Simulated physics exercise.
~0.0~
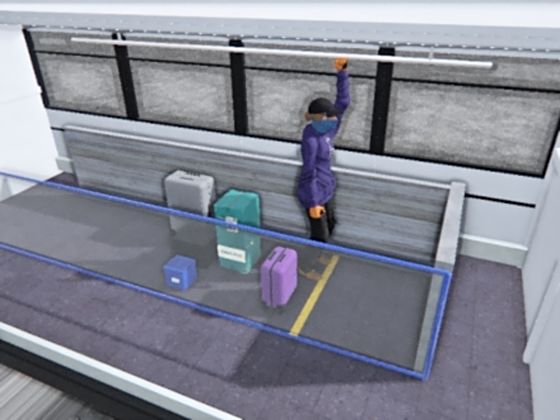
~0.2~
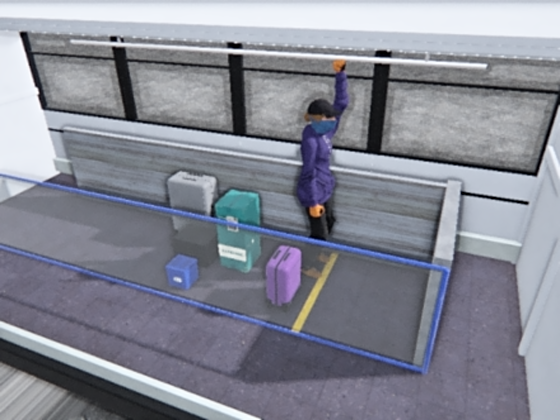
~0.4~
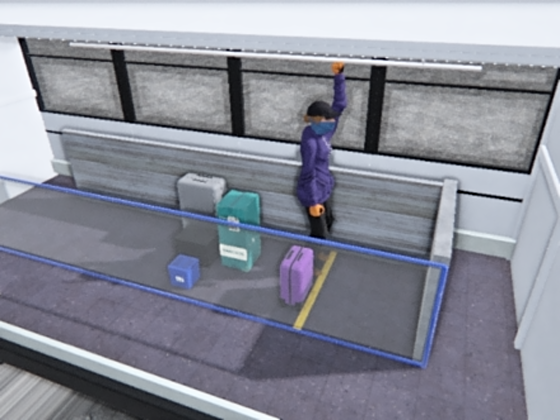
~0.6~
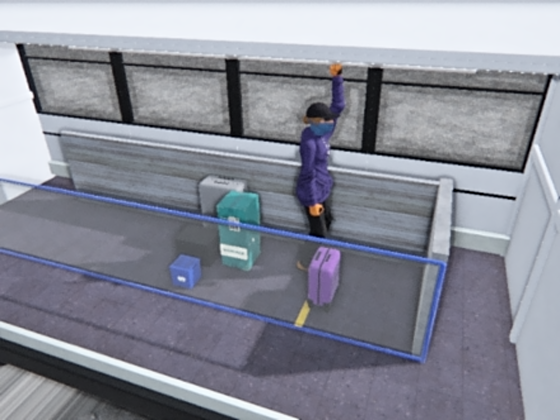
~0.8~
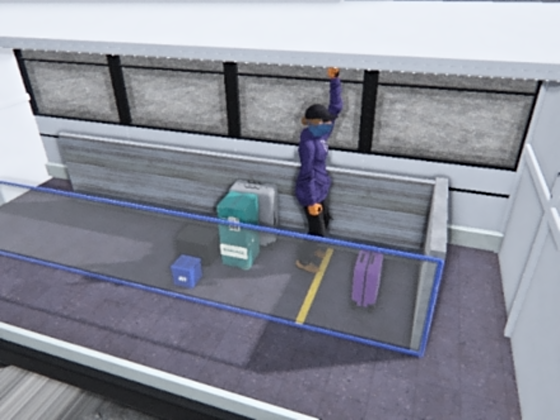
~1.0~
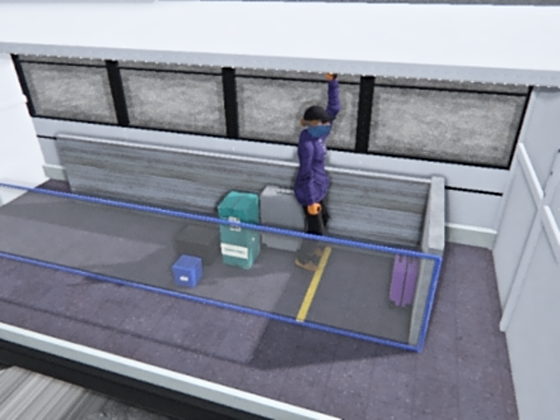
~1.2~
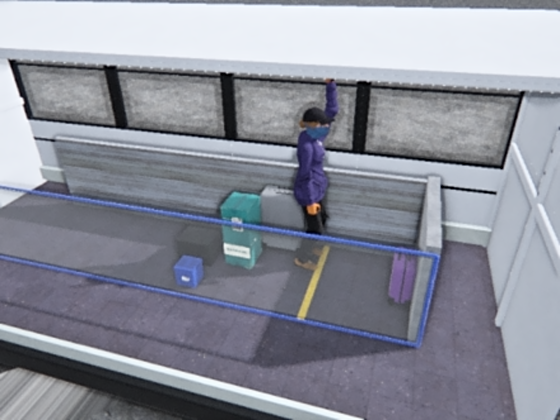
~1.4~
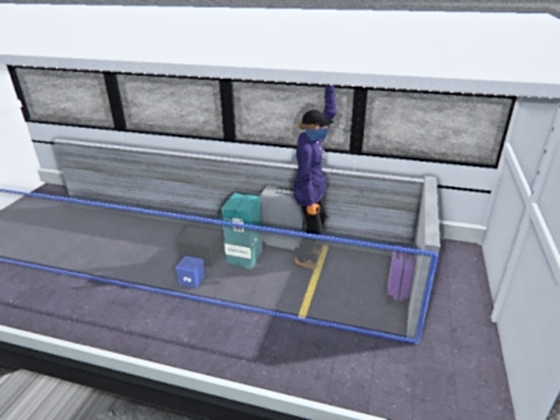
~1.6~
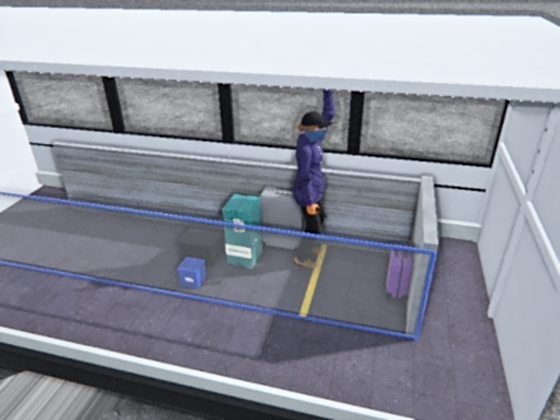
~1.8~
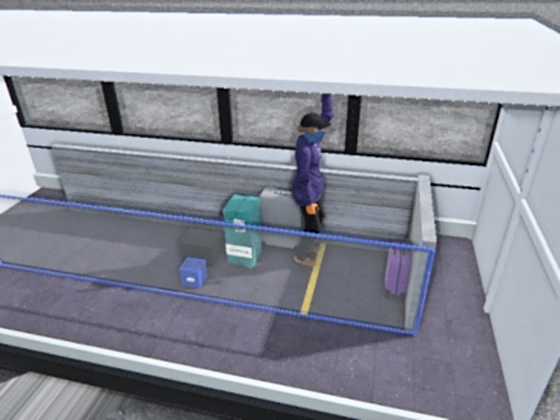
In this clip, a person in a purple coat stands with one arm raised among bags as a purple case and a grey case slide right; the purple one crosses the yellow line and rests near the end wall, while the grey one stops short, beside the still teal bag.
